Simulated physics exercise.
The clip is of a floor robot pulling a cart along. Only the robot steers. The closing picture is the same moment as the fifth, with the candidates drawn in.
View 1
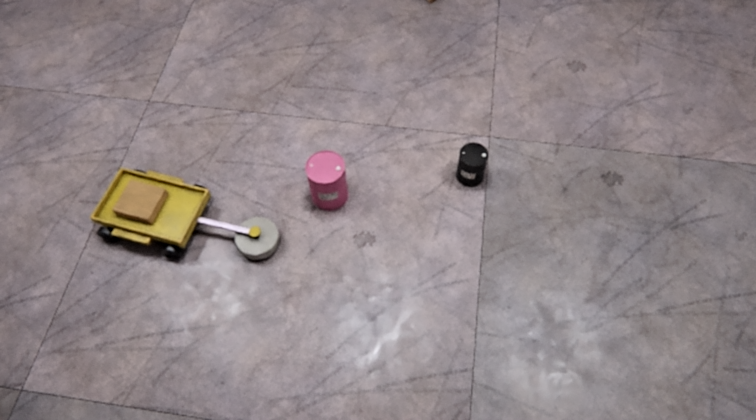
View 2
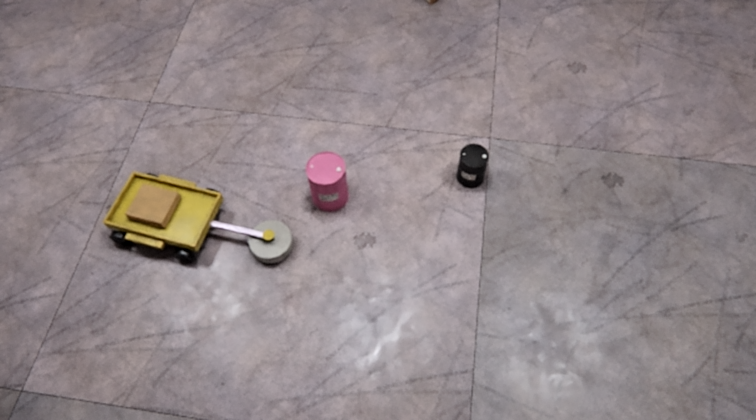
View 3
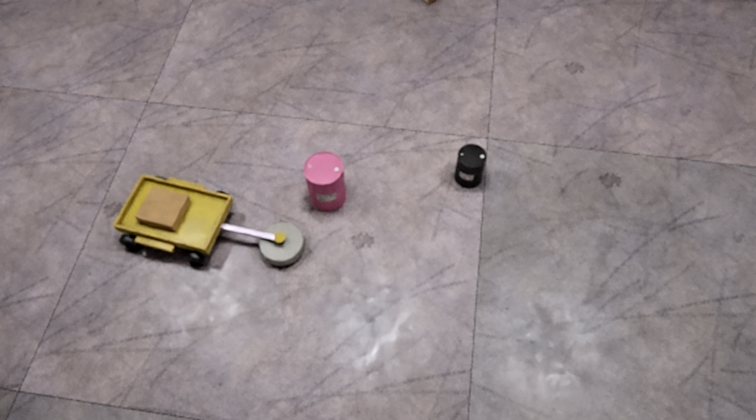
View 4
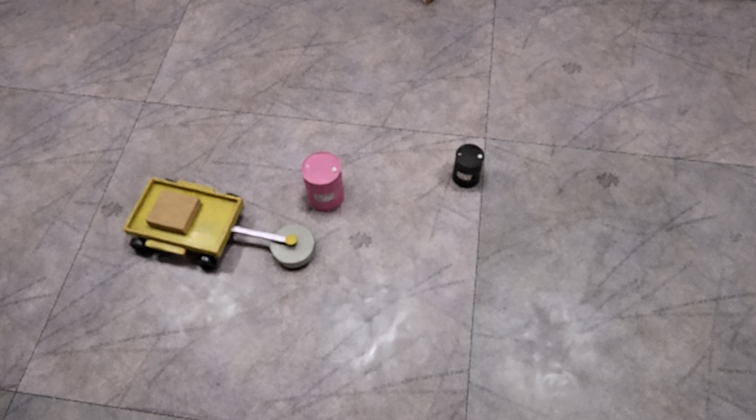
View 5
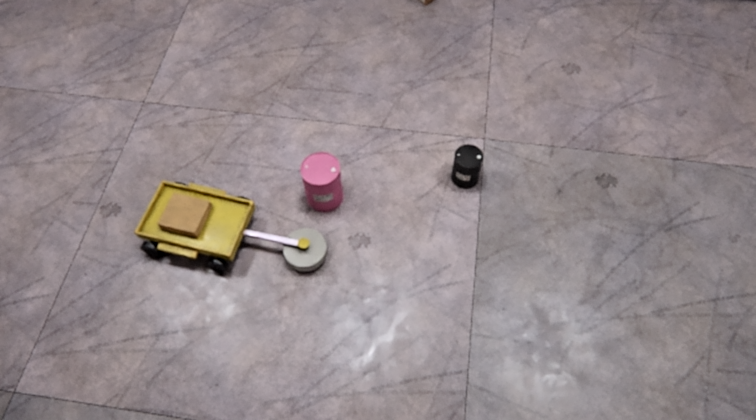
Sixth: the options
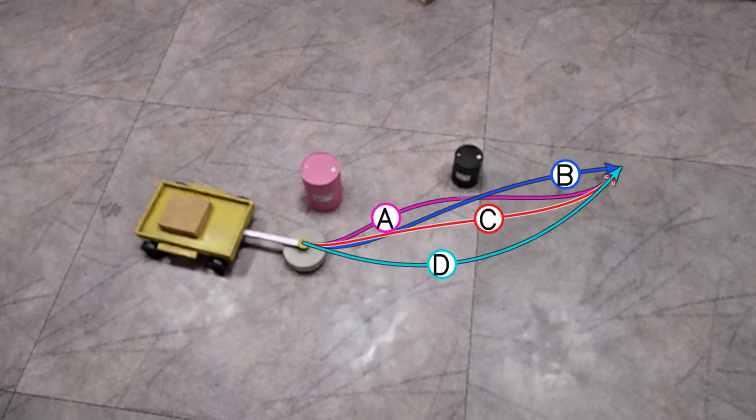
A round gray robot slowly pulls a yellow cart rightward across the floor below a pink drum.
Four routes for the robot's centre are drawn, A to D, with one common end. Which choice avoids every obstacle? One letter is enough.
With D nothing is hit.
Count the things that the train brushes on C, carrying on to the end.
One.
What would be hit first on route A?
It meets the pink drum.
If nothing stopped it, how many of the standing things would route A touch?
In all, two.
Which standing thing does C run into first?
The pink drum.
On the marked copy, A from (303, 243) via (469, 198) to (620, 169); B from (303, 243) via (464, 203) to (618, 168); C from (303, 243) via (473, 221) to (618, 171); D from (303, 243) via (483, 257) to (621, 168).
Following D. Soon after the start, robot (430, 270), cart (316, 247).
Later, robot (548, 234), cart (439, 250).
In the end, robot (617, 174), cart (536, 218); nothing has been touched.
As for the rest, A meets the black keg and pink drum; B meets the black keg and pink drum; C meets the pink drum.
